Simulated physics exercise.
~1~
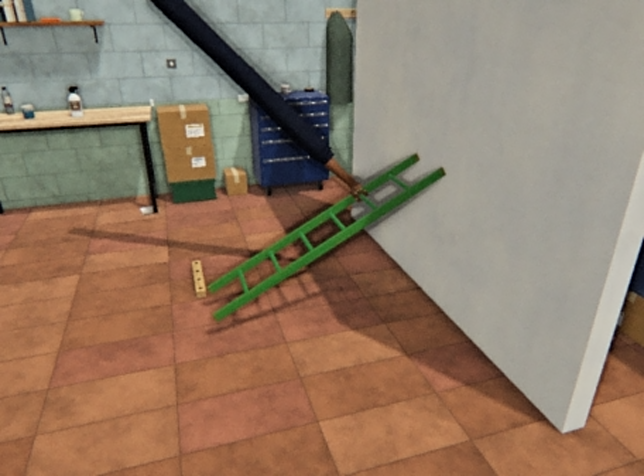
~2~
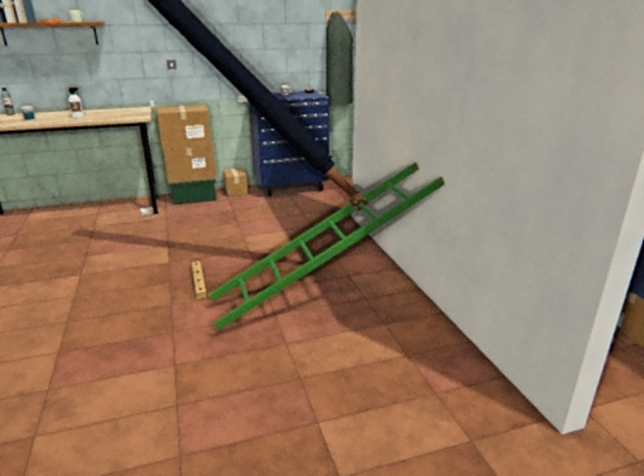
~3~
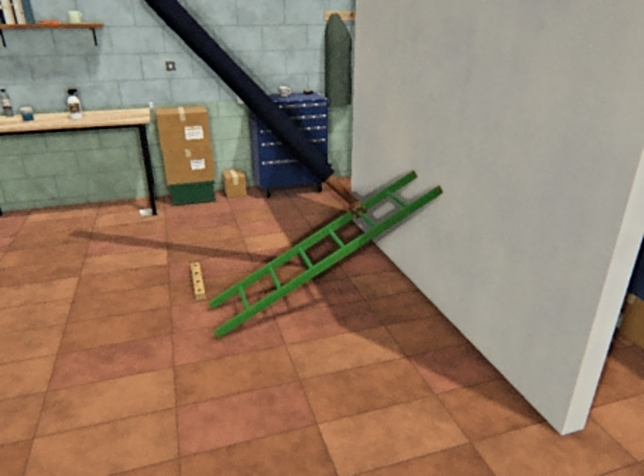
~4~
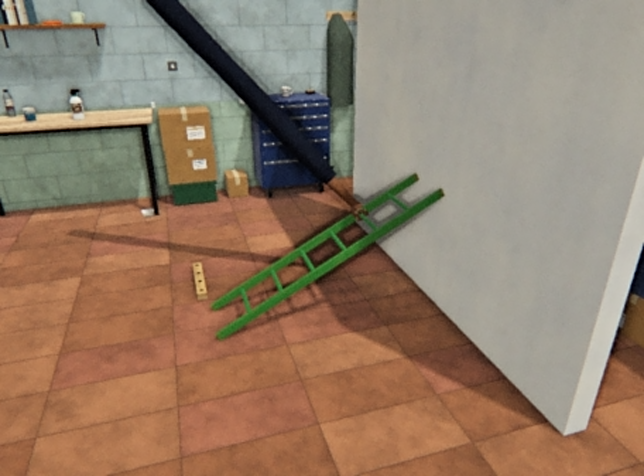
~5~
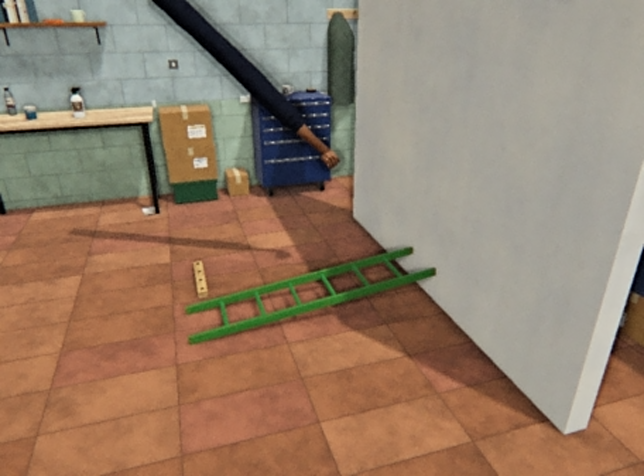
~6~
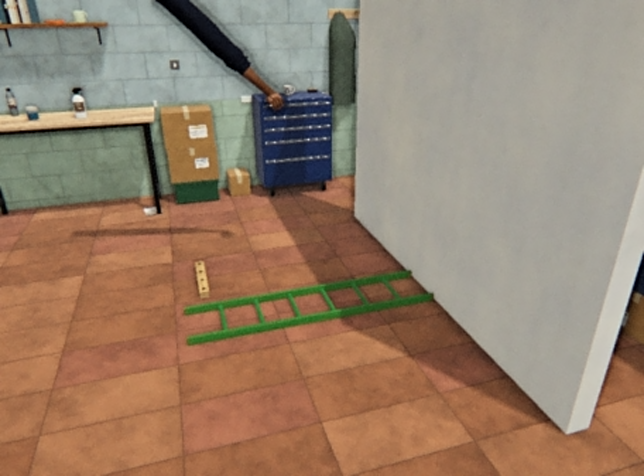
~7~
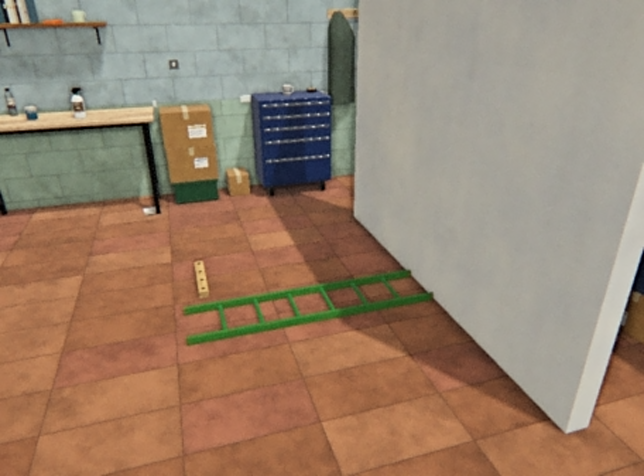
In a workshop, a hand lets go of a leaning green ladder, which slips down flat.
